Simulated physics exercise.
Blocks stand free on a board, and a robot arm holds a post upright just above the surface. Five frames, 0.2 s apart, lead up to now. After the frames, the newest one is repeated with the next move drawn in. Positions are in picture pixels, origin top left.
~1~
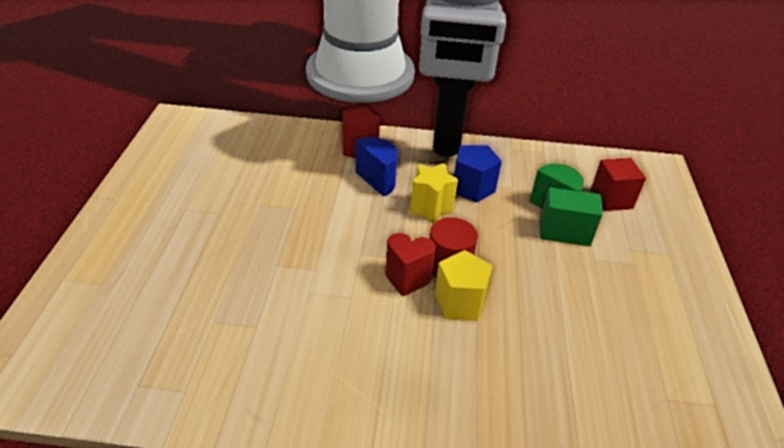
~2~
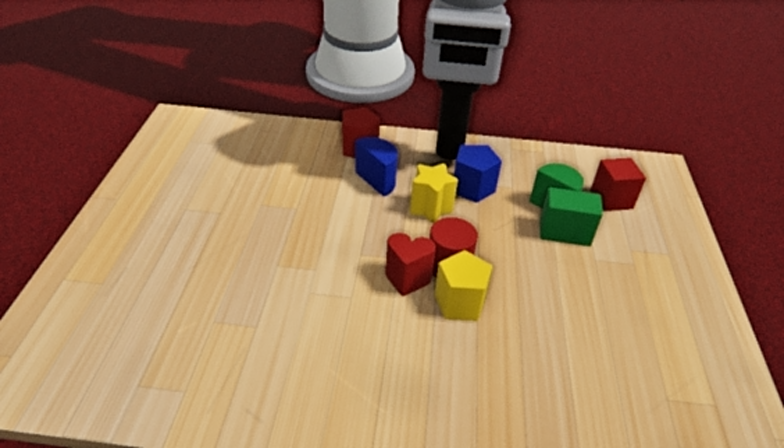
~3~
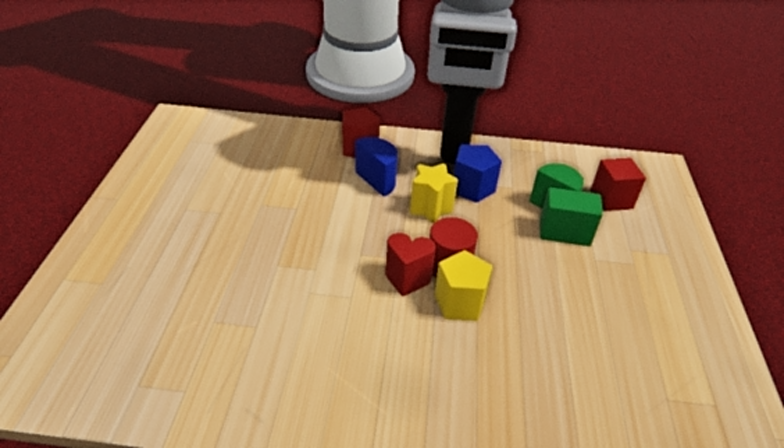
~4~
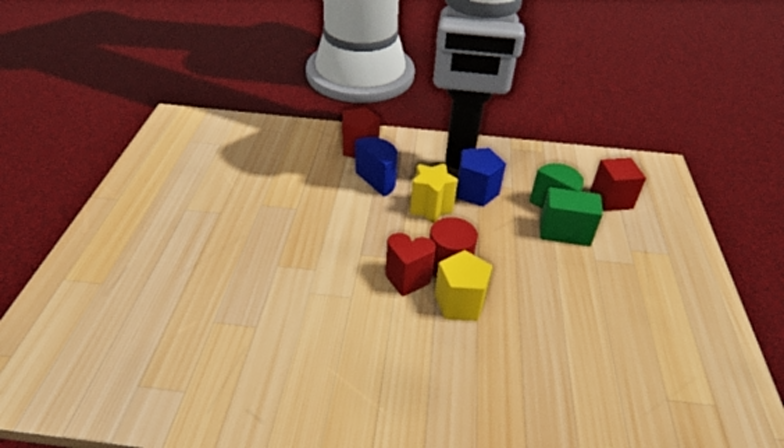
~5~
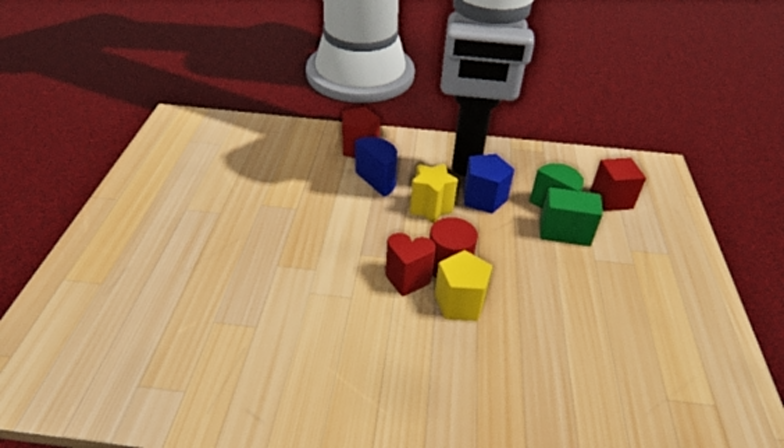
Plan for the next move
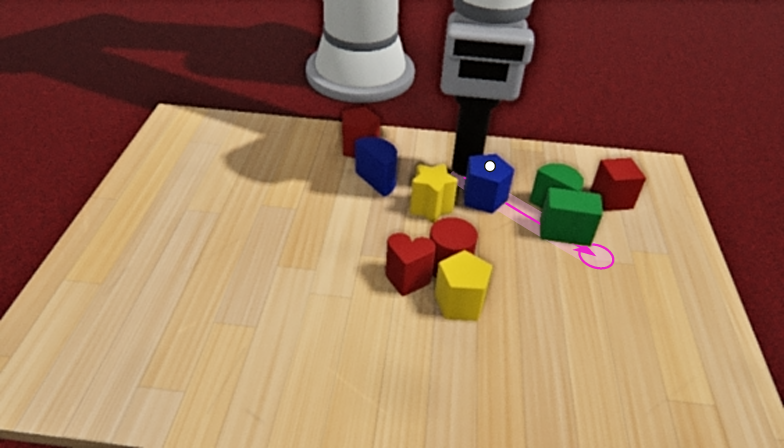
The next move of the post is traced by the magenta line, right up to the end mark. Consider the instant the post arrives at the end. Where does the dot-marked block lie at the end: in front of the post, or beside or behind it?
Final position: To the side or behind.
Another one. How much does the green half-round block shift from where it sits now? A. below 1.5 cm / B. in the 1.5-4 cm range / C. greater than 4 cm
A
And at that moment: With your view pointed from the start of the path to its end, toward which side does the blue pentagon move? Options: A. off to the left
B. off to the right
Option B.
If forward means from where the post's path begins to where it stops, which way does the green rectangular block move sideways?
It goes left.
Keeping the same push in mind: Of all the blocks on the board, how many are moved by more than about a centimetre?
I expect two blocks to be moved by more than 1 cm.
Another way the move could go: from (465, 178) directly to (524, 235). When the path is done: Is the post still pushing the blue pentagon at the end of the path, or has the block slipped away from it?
It sits in front of the post.
Path on the board, straight from (465, 178) to (596, 256); the dot is on the blue pentagon.
The first path, step by step. One third of the way, post at (508, 193); blue pentagon at (524, 195).
Two thirds of the way, post at (552, 219); blue pentagon at (535, 214), turned 50° clockwise; green rectangular block at (604, 213), turned 15° anticlockwise.
At the end, post at (600, 246); blue pentagon at (535, 214), turned 55° clockwise; green half-round block in place; green rectangular block at (654, 229), turned 55° anticlockwise.
